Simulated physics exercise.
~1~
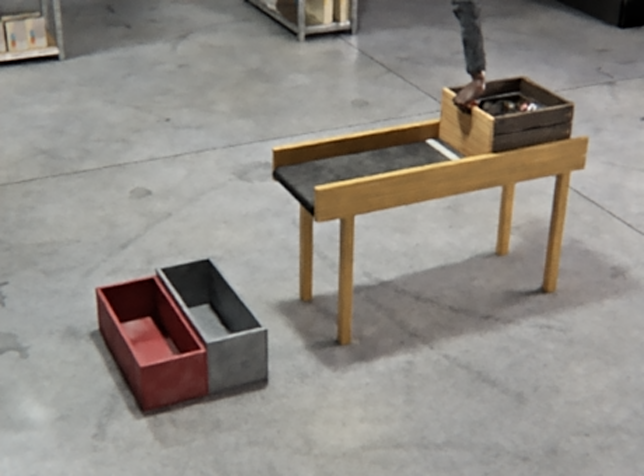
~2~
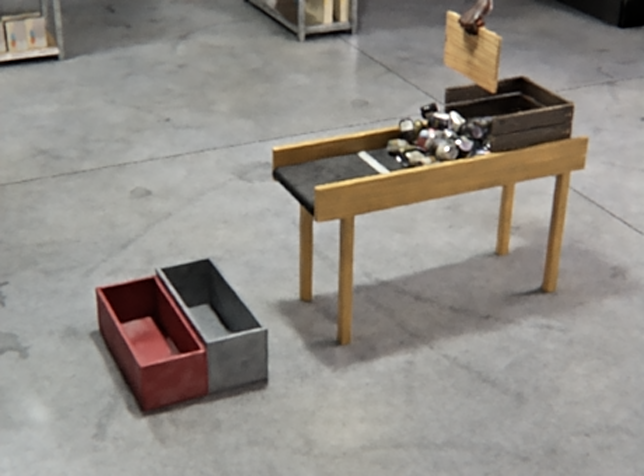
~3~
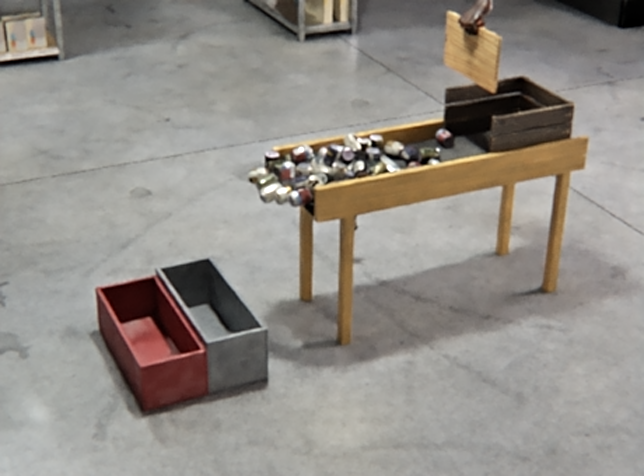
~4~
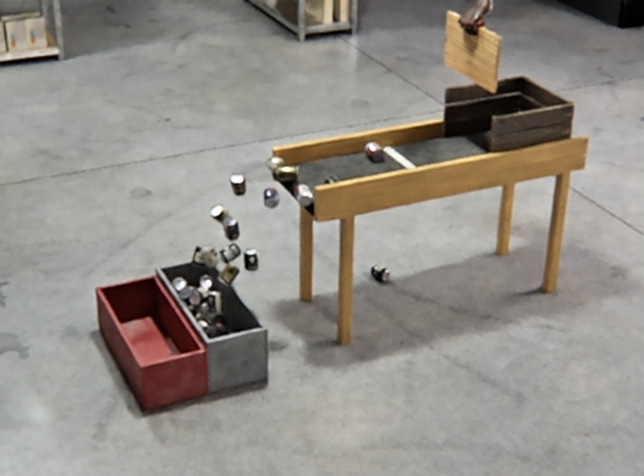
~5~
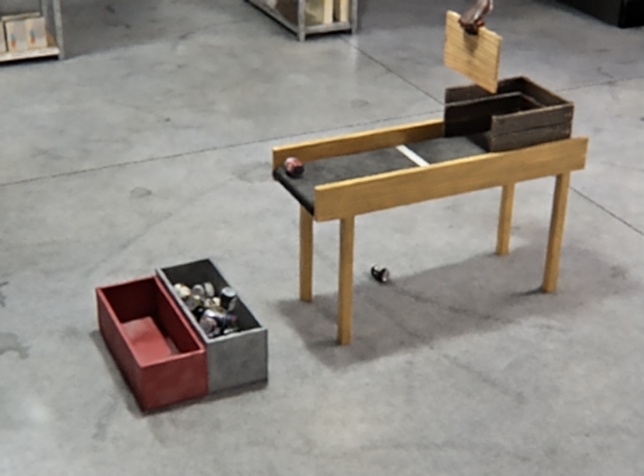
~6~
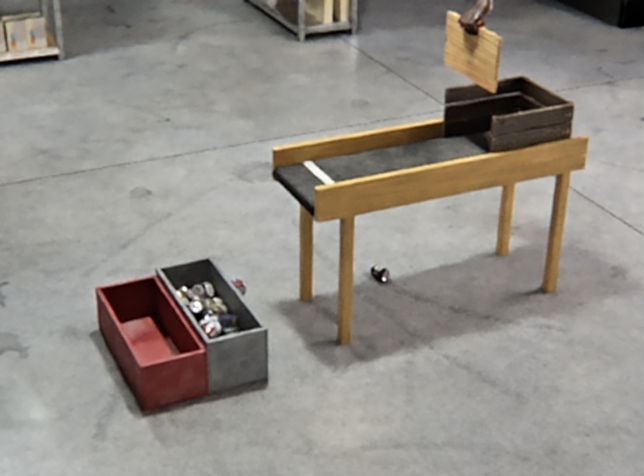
A dark belt with a white stripe runs leftward along a wooden table on a grey concrete floor, seen from above at an angle, with a dark pen of small cans at its right end and a grey tub and a red tub at lower left. A hand lifts the wooden gate, and the cans spill out and ride left in a crowd. They pour off the end, most dropping into the grey tub, while one lands beneath the table. A last reddish can follows and comes down by the grey tub's right side, leaving the red tub empty.
